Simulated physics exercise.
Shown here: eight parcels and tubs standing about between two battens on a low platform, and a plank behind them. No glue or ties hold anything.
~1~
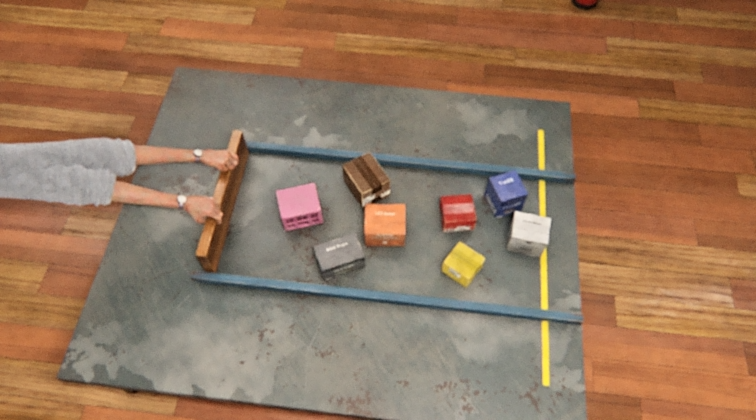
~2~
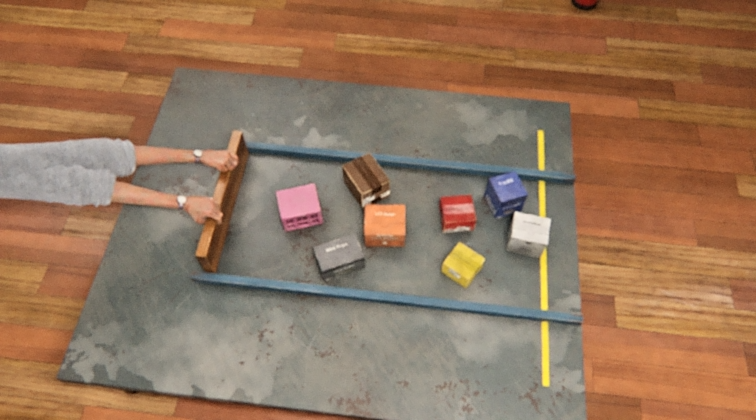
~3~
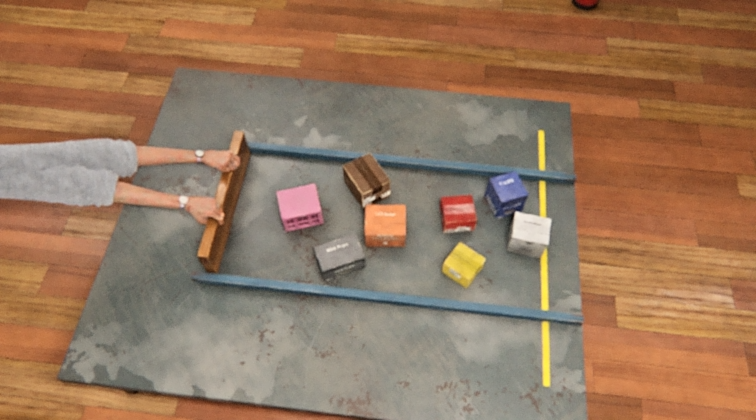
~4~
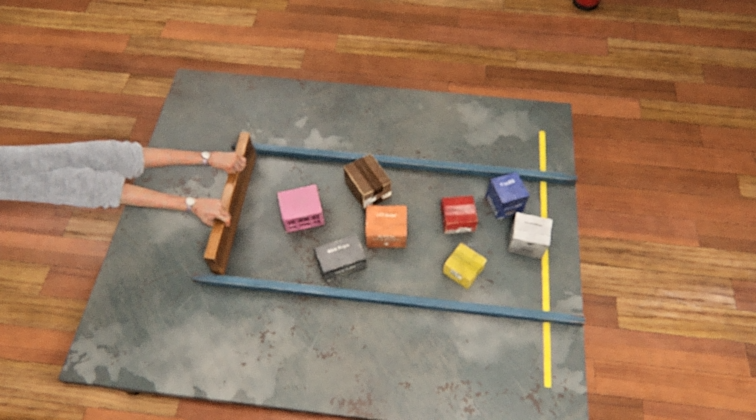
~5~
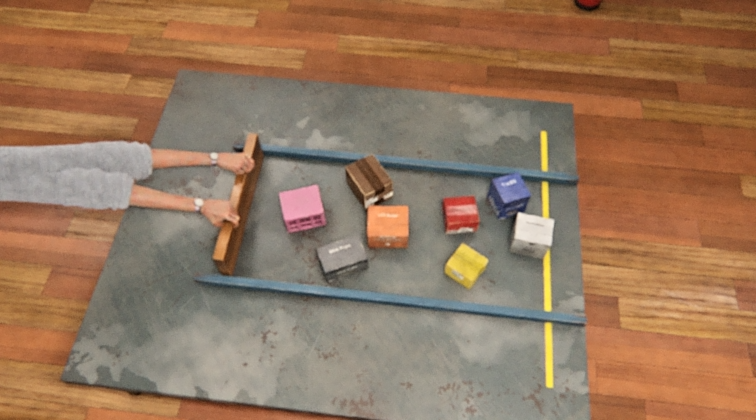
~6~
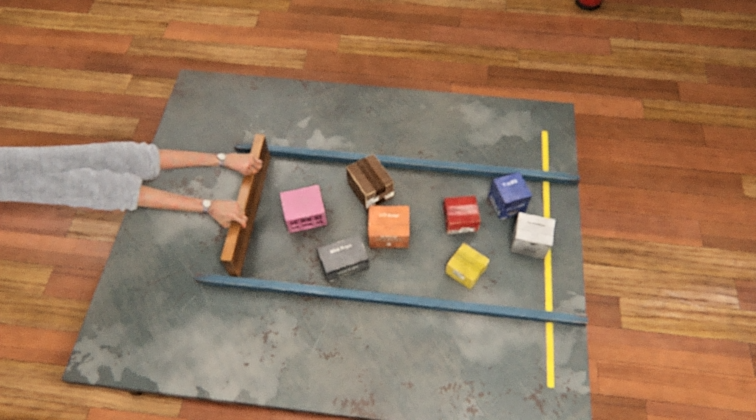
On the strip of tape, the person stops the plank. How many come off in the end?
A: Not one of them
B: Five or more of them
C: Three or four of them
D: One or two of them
Five or more of them (B).
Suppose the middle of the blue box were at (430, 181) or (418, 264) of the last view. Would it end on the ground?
In order, it drops down; drops down.
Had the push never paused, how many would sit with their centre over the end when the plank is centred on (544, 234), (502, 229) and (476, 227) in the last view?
5; 1; 0.
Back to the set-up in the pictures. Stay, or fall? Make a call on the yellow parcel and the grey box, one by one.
I'd say the yellow parcel ends up down, while the grey box stays where it is.
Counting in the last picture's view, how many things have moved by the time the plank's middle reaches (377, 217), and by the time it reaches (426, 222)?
5 and 7.
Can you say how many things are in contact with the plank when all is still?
The count is 3.
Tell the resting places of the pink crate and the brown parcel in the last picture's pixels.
Taking them in turn, first comes (570, 243), then (566, 207).
Soon after, none off yet; white box at rest near (532, 236); blue box at rest near (509, 196); yellow parcel at rest near (467, 266).
After that, none off yet; white box displaced a little near (545, 236); blue box displaced about its own width near (523, 186); yellow parcel displaced about its own width near (503, 277).
In the end, the number that fall off is five or more; gone, orange box, red parcel, yellow parcel, blue box and white box.
